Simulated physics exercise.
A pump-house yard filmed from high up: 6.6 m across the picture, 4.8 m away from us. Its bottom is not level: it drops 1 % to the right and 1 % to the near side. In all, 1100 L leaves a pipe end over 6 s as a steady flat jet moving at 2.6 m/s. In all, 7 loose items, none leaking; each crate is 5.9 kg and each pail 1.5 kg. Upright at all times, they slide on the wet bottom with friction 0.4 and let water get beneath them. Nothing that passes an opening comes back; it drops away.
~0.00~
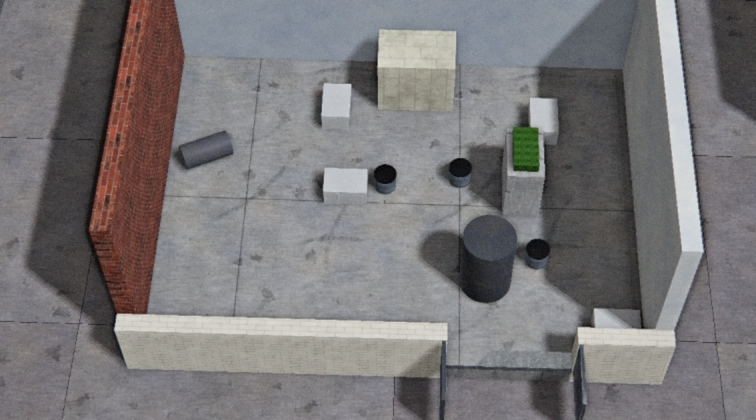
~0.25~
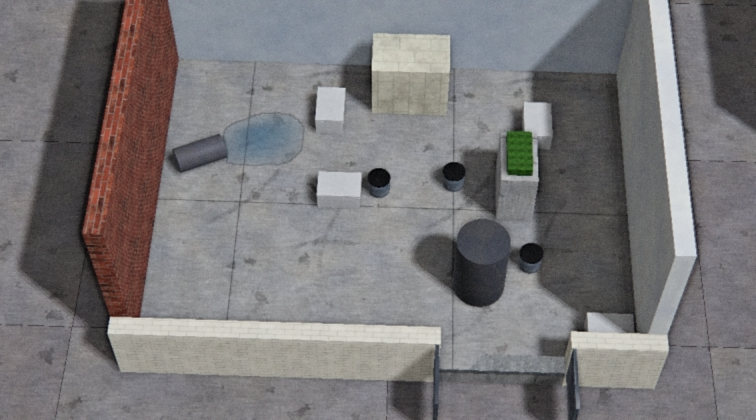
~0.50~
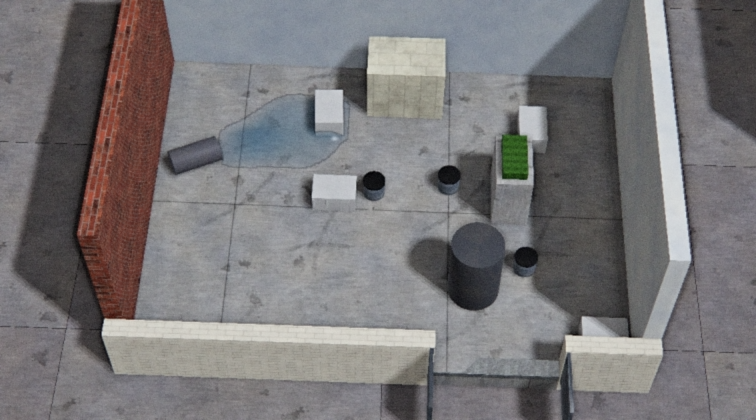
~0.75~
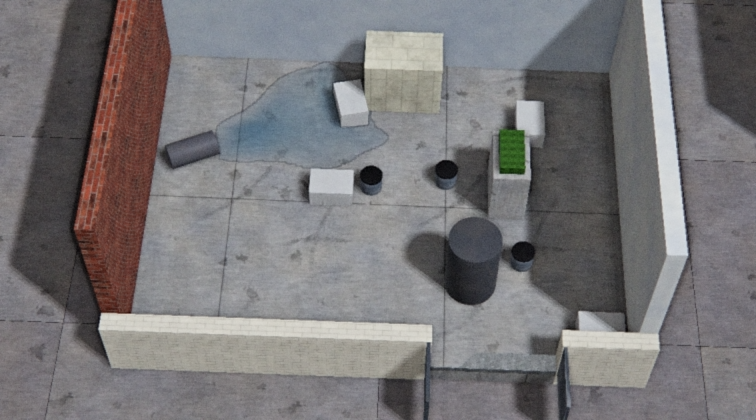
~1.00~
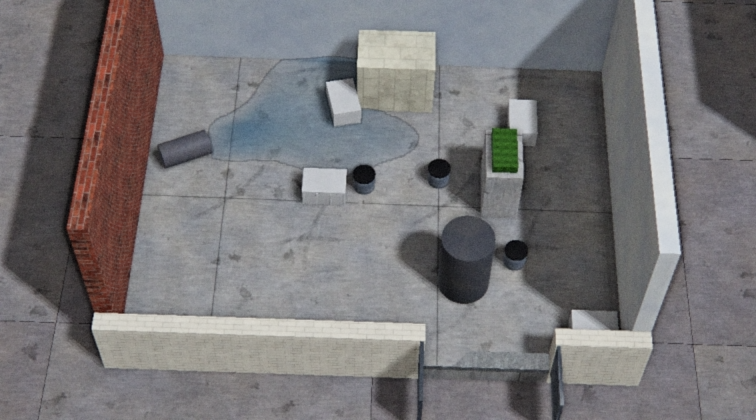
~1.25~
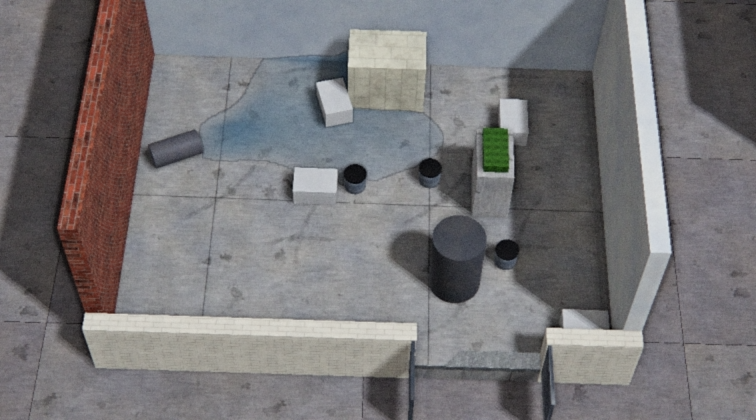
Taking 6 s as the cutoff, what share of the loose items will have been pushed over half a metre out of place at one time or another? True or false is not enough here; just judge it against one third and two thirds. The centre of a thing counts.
It lies between the two marks.
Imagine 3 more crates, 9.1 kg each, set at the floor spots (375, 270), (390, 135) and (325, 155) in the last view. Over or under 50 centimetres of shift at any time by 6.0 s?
Taking them in order, the first is below the mark, the second above the mark and the third above the mark.
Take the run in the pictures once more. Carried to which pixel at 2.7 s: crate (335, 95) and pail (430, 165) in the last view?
I'd say close to (356, 110) and close to (461, 192).
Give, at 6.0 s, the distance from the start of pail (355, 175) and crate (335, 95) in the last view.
The one named first has moved 10 cm, the other 400 cm.
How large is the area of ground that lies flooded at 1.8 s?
Roughly 7.0 m2 of it is wet.
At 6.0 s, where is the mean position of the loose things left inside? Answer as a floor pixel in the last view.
Averaged position, last view: Near pixel (471, 212).
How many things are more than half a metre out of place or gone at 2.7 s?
2.
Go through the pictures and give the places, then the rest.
In the first picture, a crate at (336, 100), on the bottom; a pail at (538, 248), on the bottom; water covers 0.0 m2; 0 of 7 have shifted.
In the second picture, a crate at (330, 103) rests on the ground; a pail at (532, 253), on the bottom; 0.8 m2 under water; 0 of 7 have shifted.
In the third picture, a crate at (329, 106) rests on the ground, 5 cm from its start; a pail at (526, 256) rests on the ground; 1.7 m2 under water; 0 of 7 have shifted.
In the fourth picture, a crate at (351, 97), on the bottom, 41 cm from its start; a pail at (523, 251), on the bottom; 2.8 m2 under water; 1 of 7 have shifted.
In the fifth picture, a crate at (343, 96), afloat, 41 cm from its start; a pail at (516, 250), on the bottom; water covers 4.0 m2; 1 of 7 have shifted.
In the sixth picture, a crate at (334, 96) floats, 41 cm from its start; a pail at (507, 249), on the bottom; water covers 4.9 m2; 1 of 7 have shifted.
After 1.8 s 0 of 7 are over 50 cm from their spots; 1 afloat.
After 2.7 s 2 of 7 are over 50 cm from their spots; 2 afloat.
After 4.2 s 3 of 7 are over 50 cm from their spots; 2 afloat.
After 6.0 s 4 of 7 are over 50 cm from their spots, and 4 have been at some point; 4 afloat.
